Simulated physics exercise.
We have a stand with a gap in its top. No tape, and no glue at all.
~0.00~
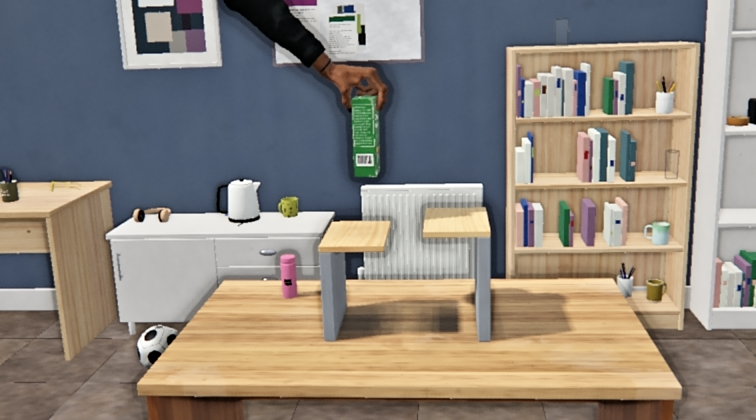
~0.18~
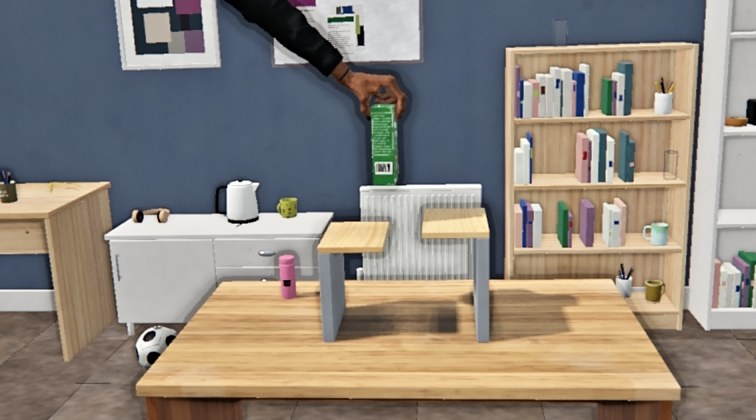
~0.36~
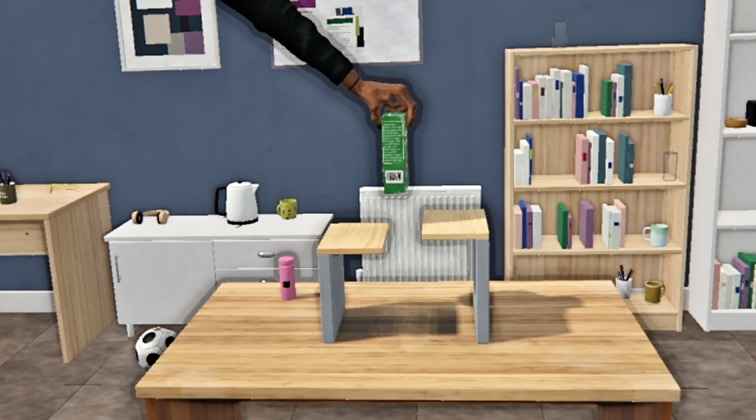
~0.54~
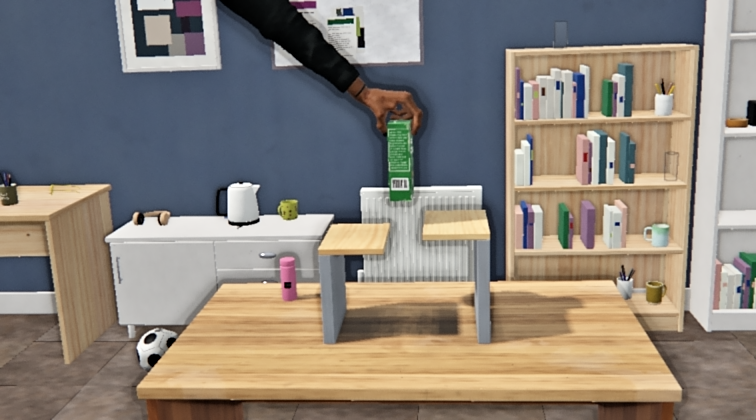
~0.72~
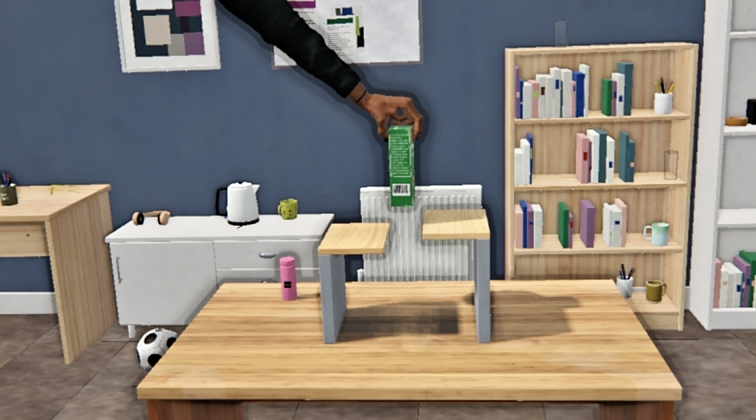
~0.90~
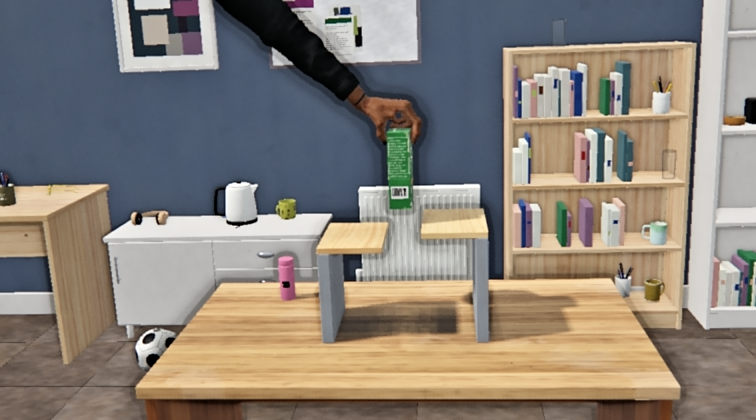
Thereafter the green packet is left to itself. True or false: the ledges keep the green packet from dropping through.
False.
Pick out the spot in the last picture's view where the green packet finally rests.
The object finishes roughly at pixel (405, 290).
By 1.20 s, green packet moved well along near (403, 244).
By 1.30 s, green packet moved well along near (404, 281).
When it is over (1.9 s), moved from the start, green packet; pink shaker as before. End places, in pixels of the last picture, green packet near (405, 290). The packet goes down the gap.
